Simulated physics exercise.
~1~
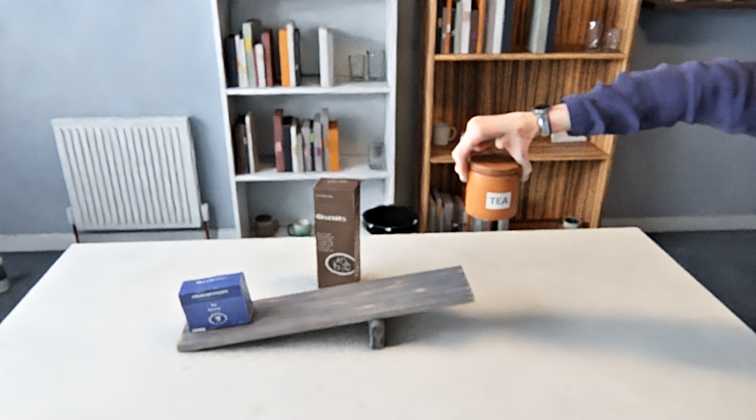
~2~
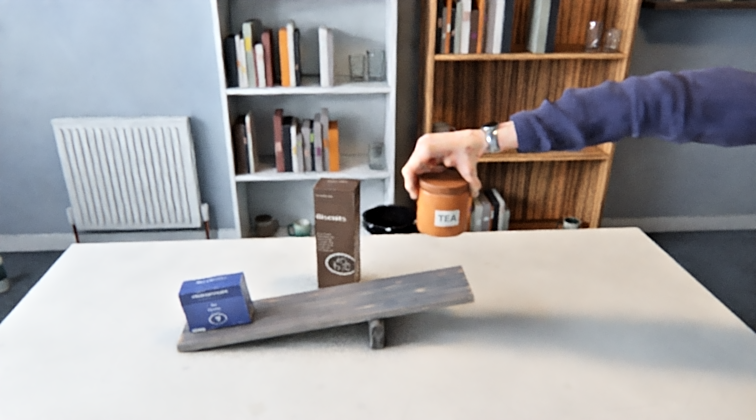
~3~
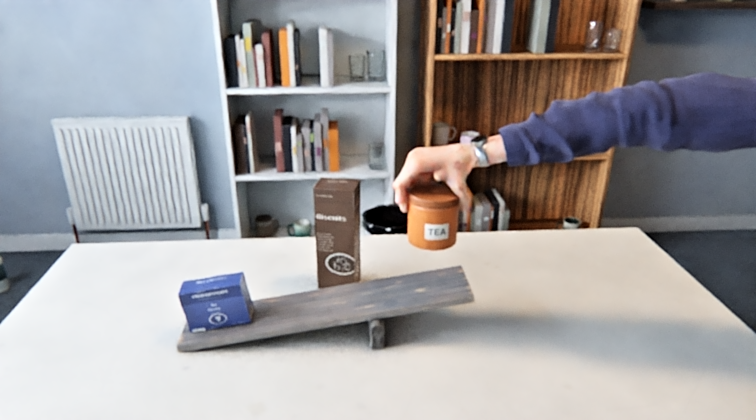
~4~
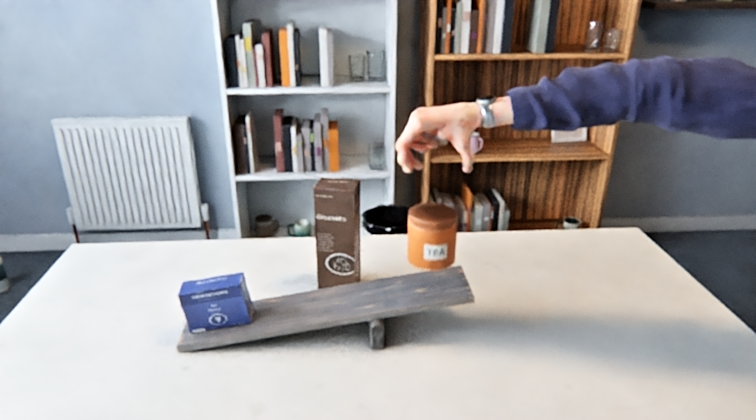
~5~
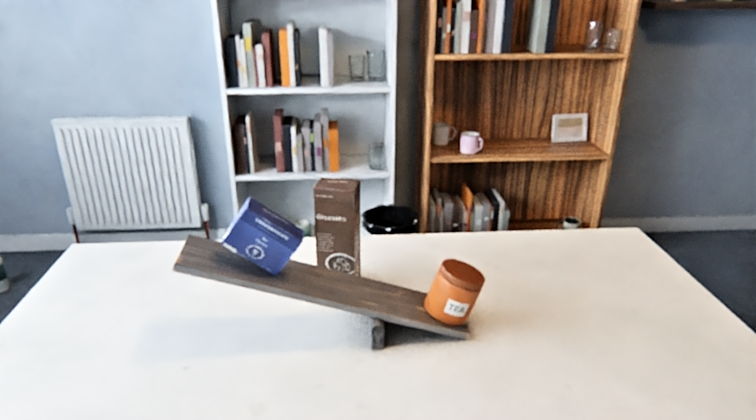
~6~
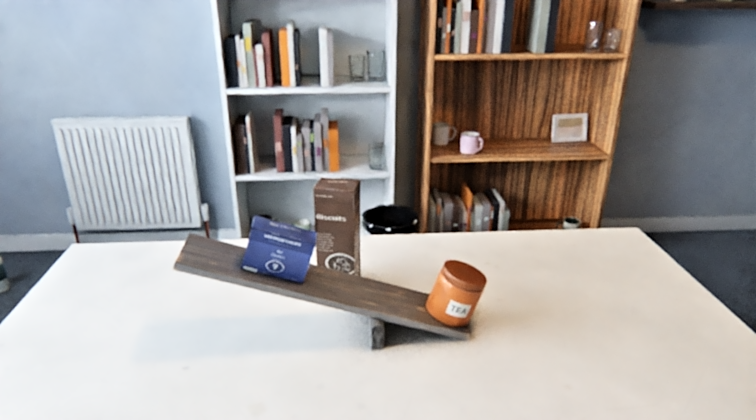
Orange tea jar dropping from a hand onto the raised right end of a plank see-saw, tipping it and lifting the blue packet.
